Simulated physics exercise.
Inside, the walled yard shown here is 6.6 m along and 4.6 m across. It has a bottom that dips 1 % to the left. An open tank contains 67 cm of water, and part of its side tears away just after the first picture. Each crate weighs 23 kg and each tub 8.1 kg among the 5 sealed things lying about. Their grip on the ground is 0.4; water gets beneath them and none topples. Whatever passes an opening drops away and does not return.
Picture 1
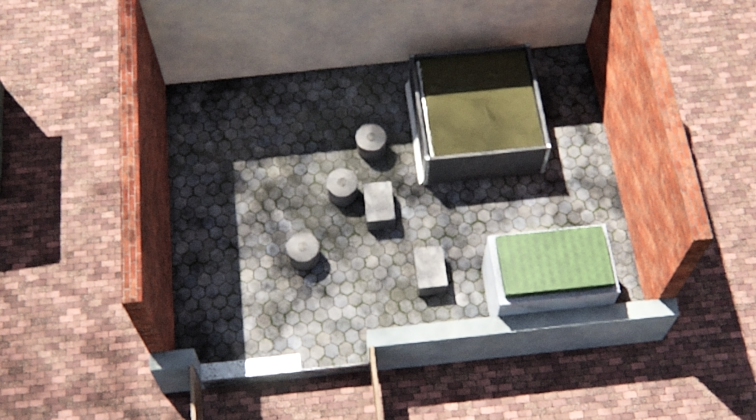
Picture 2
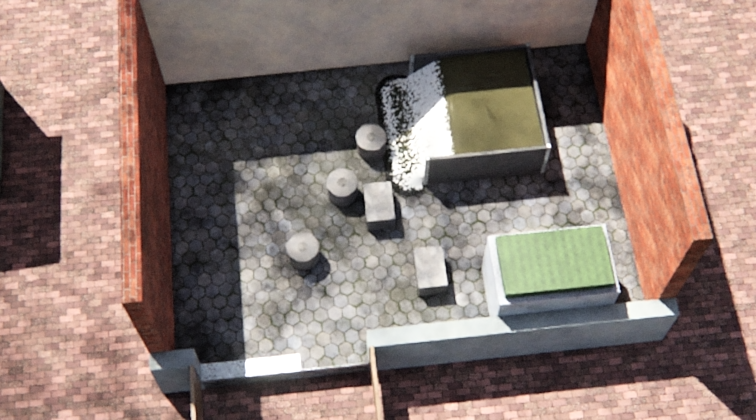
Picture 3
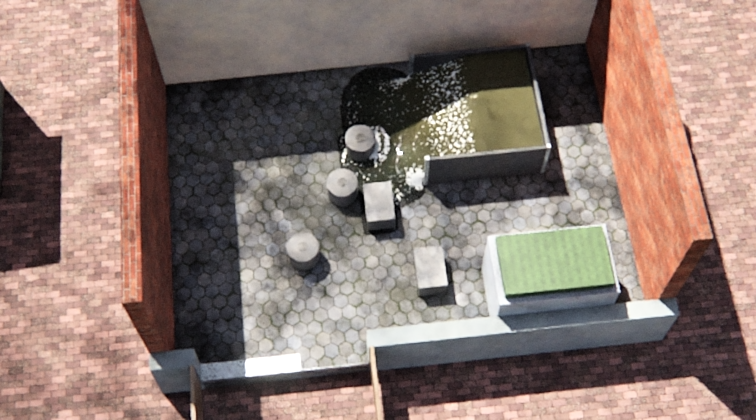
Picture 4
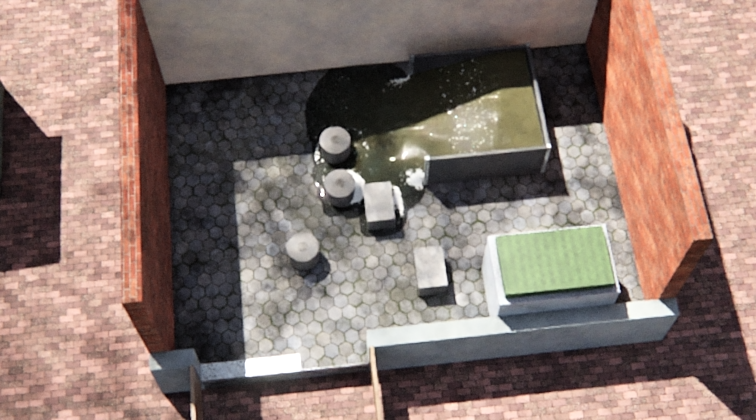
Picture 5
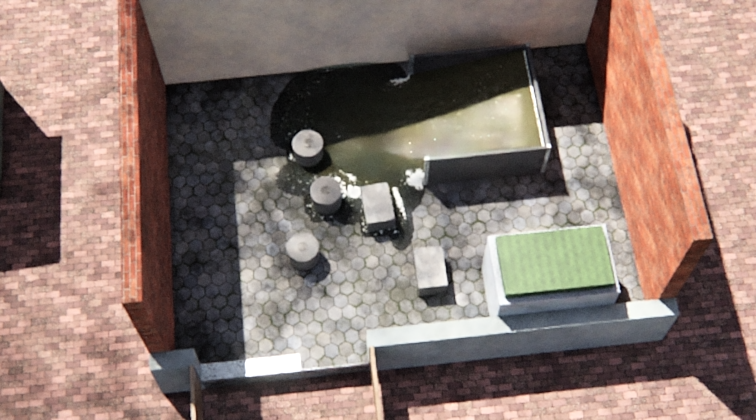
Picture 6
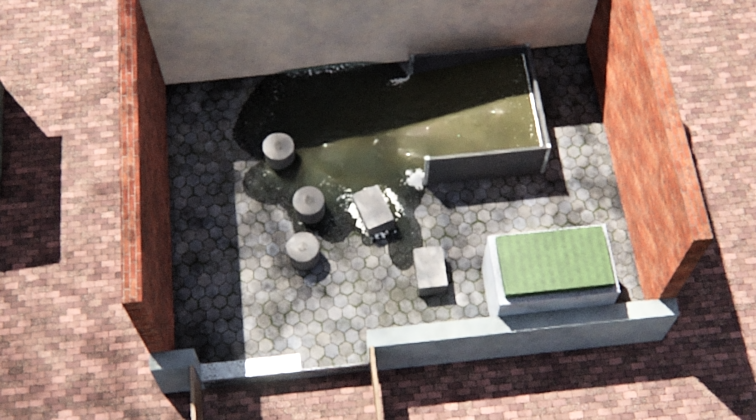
Murky water bursts through the left side of an open tank at the back of a walled, paved yard, seen from high above by a still camera. Three round grey tubs and two pale blocks stand left and centre, with a green-topped box at lower right. The water foams, then spreads leftward in a dark sheet, carrying the rearmost tub left, then nudging the middle tub down-left and slightly shifting the nearer block.
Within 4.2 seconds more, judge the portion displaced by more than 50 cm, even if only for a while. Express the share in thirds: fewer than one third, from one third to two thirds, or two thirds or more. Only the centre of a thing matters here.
Two thirds or a larger share of them move that far.
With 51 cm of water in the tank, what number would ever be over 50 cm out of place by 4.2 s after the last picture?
I count 4 of them in that case.
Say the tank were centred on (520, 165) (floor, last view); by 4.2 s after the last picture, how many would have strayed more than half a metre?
The answer would then be 4.
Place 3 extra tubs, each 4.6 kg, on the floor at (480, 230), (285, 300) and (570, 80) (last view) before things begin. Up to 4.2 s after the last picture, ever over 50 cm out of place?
In the order asked: Below the mark; above the mark; below the mark.
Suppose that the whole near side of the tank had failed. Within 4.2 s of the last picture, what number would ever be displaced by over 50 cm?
Then it comes to 2.
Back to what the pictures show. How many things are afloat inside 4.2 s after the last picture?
At that point I count 1.
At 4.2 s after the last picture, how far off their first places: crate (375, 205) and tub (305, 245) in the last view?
In that order: 150 cm, washed out.
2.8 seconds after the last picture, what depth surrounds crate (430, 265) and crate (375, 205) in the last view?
Depth approx. 0 cm / 2 cm.
Then, 0.4 s after the last picture 2 of 5 are over 50 cm from their spots; 0 afloat.
Then, 1.5 s after the last picture 4 of 5 are over 50 cm from their spots; 1 afloat.
Then, 2.8 s after the last picture 4 of 5 are over 50 cm from their spots; 1 afloat.
Then, 4.2 s after the last picture 4 of 5 are over 50 cm from their spots, and 4 have been at some point; 1 afloat.
